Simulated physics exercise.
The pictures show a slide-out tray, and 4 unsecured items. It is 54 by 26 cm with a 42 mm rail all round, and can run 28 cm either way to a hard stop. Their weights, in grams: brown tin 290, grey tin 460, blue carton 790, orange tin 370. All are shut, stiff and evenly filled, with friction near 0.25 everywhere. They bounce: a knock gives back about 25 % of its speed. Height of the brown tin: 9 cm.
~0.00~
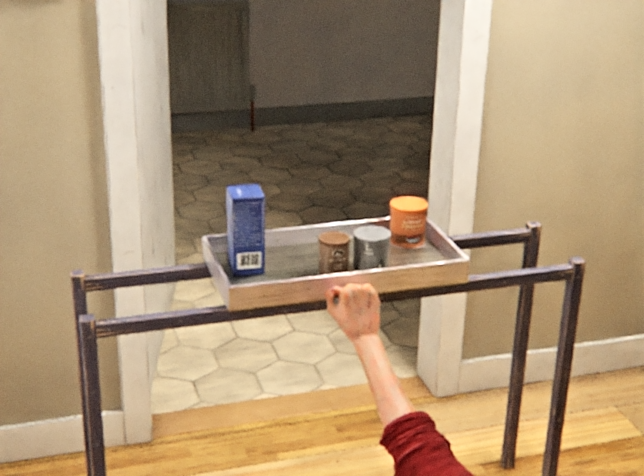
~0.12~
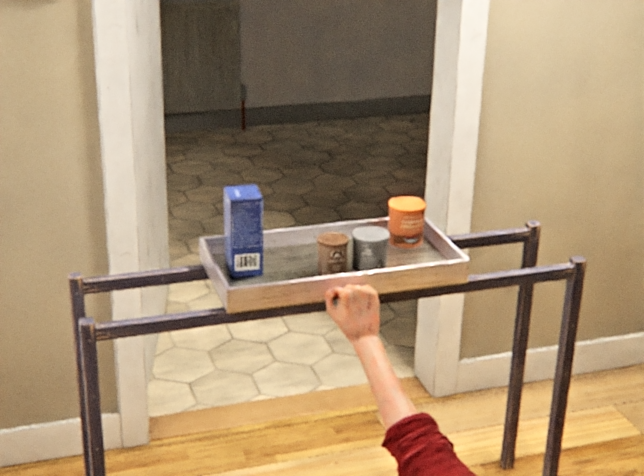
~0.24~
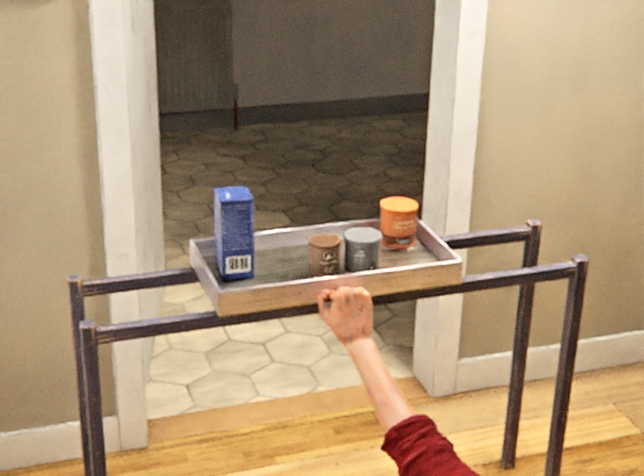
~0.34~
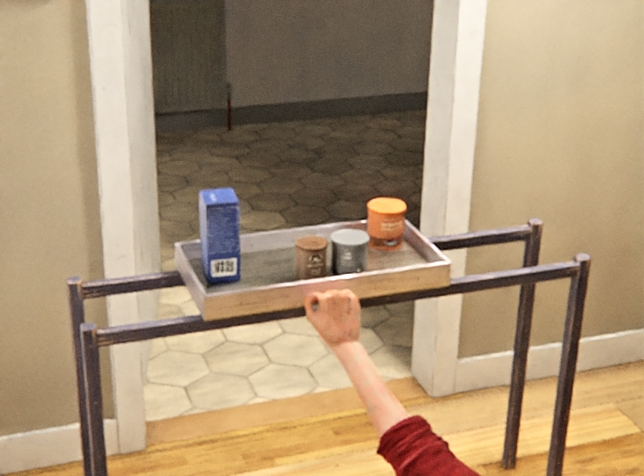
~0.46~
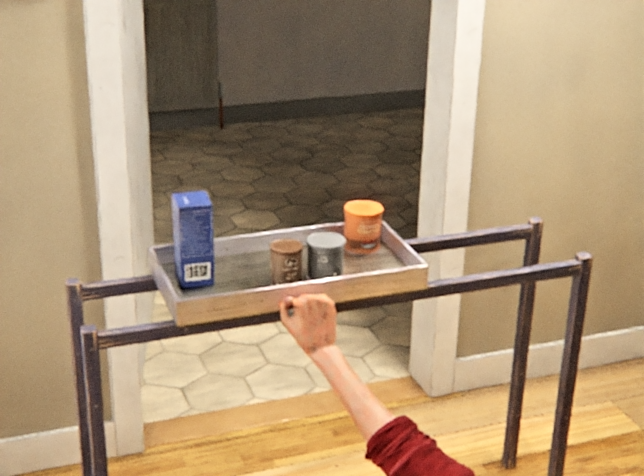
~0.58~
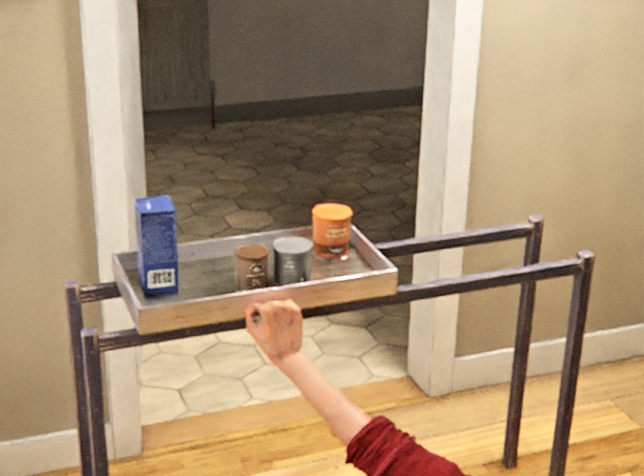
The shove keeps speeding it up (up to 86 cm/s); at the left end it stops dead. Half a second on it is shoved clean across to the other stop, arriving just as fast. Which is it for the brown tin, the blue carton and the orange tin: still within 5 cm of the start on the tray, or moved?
The brown tin stays put and the blue carton leaves its spot and the orange tin stays put.
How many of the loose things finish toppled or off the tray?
In all, 1.
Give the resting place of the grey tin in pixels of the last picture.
Around (492, 234).
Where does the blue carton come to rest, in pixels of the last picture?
Near (425, 232).
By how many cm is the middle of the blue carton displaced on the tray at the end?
Some 15 cm.
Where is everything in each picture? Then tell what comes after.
In the first frame, tray midway; brown tin (334, 256); blue carton (246, 230); orange tin (408, 223).
In the second frame, tray midway; grey tin (370, 251).
In the third frame, tray 3 cm left; grey tin (362, 253).
In the fourth frame, tray 6 cm left; grey tin (350, 255).
In the fifth frame, tray 12 cm left; grey tin (325, 258).
In the sixth frame, tray 20 cm left; brown tin (252, 270); blue carton (157, 245); orange tin (331, 232).
After 0.78 s, tray 28 cm left; blue carton leaning 14° near (98, 250); brown tin slid 7 cm near (182, 280); orange tin slid 7 cm near (268, 241).
After 2.18 s, tray 5 cm right; blue carton leaning 70° near (257, 243); brown tin slid 14 cm near (302, 263); orange tin slid 14 cm near (377, 226).
After 2.68 s, tray 28 cm right; blue carton on its side near (411, 234); orange tin slid 2 cm near (509, 208); brown tin slid 2 cm near (448, 242).
At rest (3.2 s), tipped over on the tray, blue carton; the other 3 in place, give or take 5 cm. Seen from the same camera at the end, brown tin near (457, 241), blue carton near (425, 232).
